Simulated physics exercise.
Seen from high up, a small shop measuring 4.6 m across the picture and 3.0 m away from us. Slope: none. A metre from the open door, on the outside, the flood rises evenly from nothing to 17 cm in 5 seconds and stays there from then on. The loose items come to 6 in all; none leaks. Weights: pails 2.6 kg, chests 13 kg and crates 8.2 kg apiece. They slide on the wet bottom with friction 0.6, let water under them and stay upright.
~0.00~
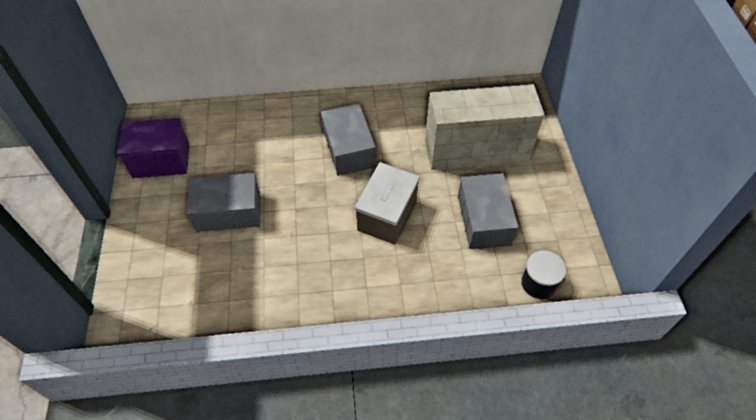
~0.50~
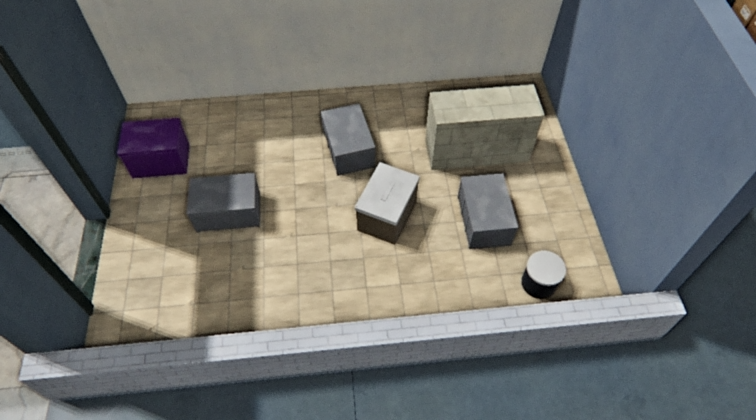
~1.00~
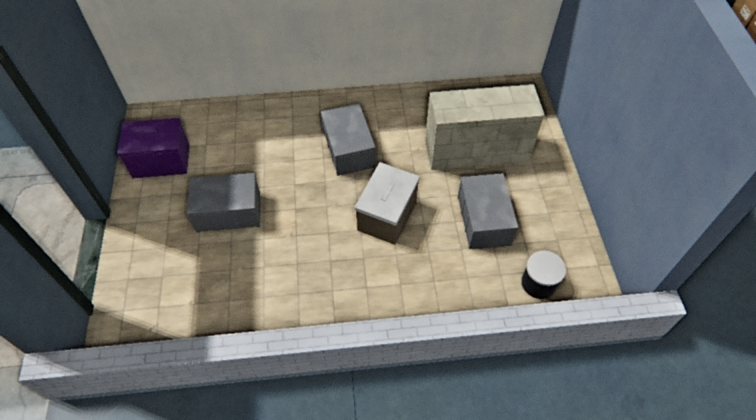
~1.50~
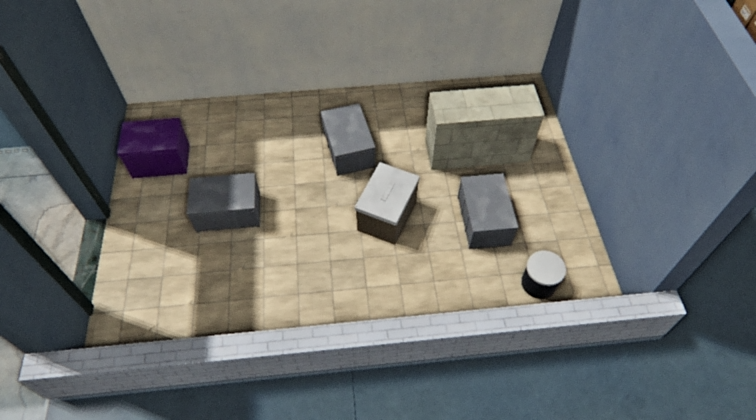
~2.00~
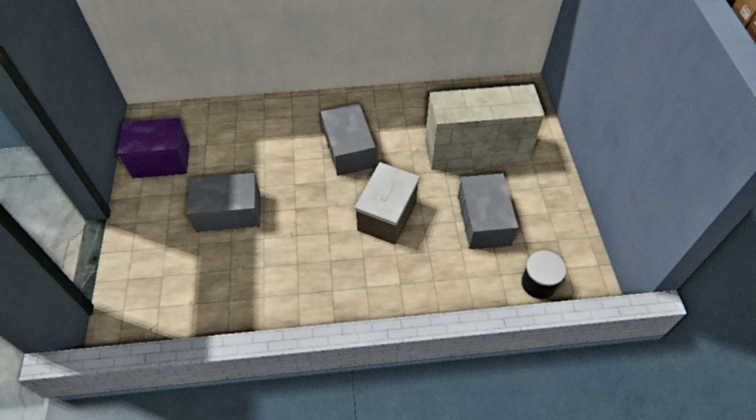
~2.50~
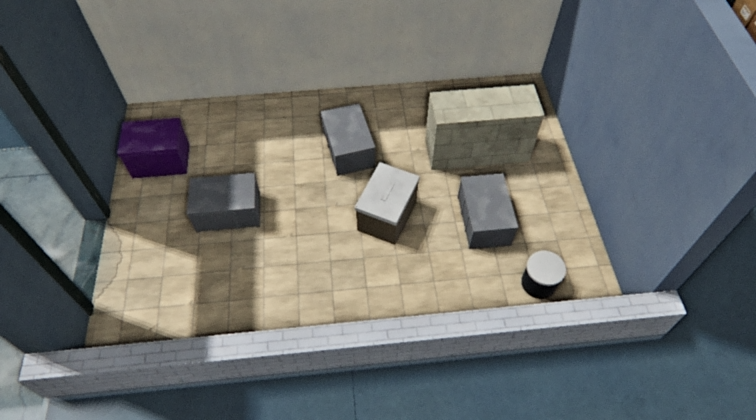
A small shop with a tiled floor, blue side walls and a low white brick wall in front is seen from high up by a still camera. A purple chest sits at the back left, with grey boxes, a pale-topped box, a large pale block and a short round drum across the floor. Bluish water spreads over the ground outside and just enters the left doorway, while every item stays still.
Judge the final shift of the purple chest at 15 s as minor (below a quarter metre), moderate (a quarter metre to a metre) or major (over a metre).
It will sit tight.
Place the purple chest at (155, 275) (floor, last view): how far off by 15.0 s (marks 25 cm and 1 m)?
What happens is it gets pushed a long way.
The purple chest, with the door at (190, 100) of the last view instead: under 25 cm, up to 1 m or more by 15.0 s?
So the purple chest is well away by then.
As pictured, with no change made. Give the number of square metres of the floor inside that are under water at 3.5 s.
Roughly 1.0 m2.
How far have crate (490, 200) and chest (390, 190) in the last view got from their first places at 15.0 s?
One is off by 60 cm, the other by 120 cm, in the order asked.
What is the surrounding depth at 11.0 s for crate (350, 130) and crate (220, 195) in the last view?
Some 9 cm at the first, some 6 cm at the second.
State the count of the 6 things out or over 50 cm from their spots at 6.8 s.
I make it 1.
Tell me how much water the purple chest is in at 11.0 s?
Depth: About 3 cm.
After 3.5 s the purple chest is near (149, 135), 0.0 m from its start, aground; 0 afloat.
After 6.8 s the purple chest is near (149, 135), 0.0 m from its start, aground; 0 afloat.
After 11.0 s the purple chest is near (149, 135), 0.0 m from its start, aground; 5 afloat.
After 15.0 s the purple chest is near (149, 136), 0.0 m from its start, aground; 5 afloat.
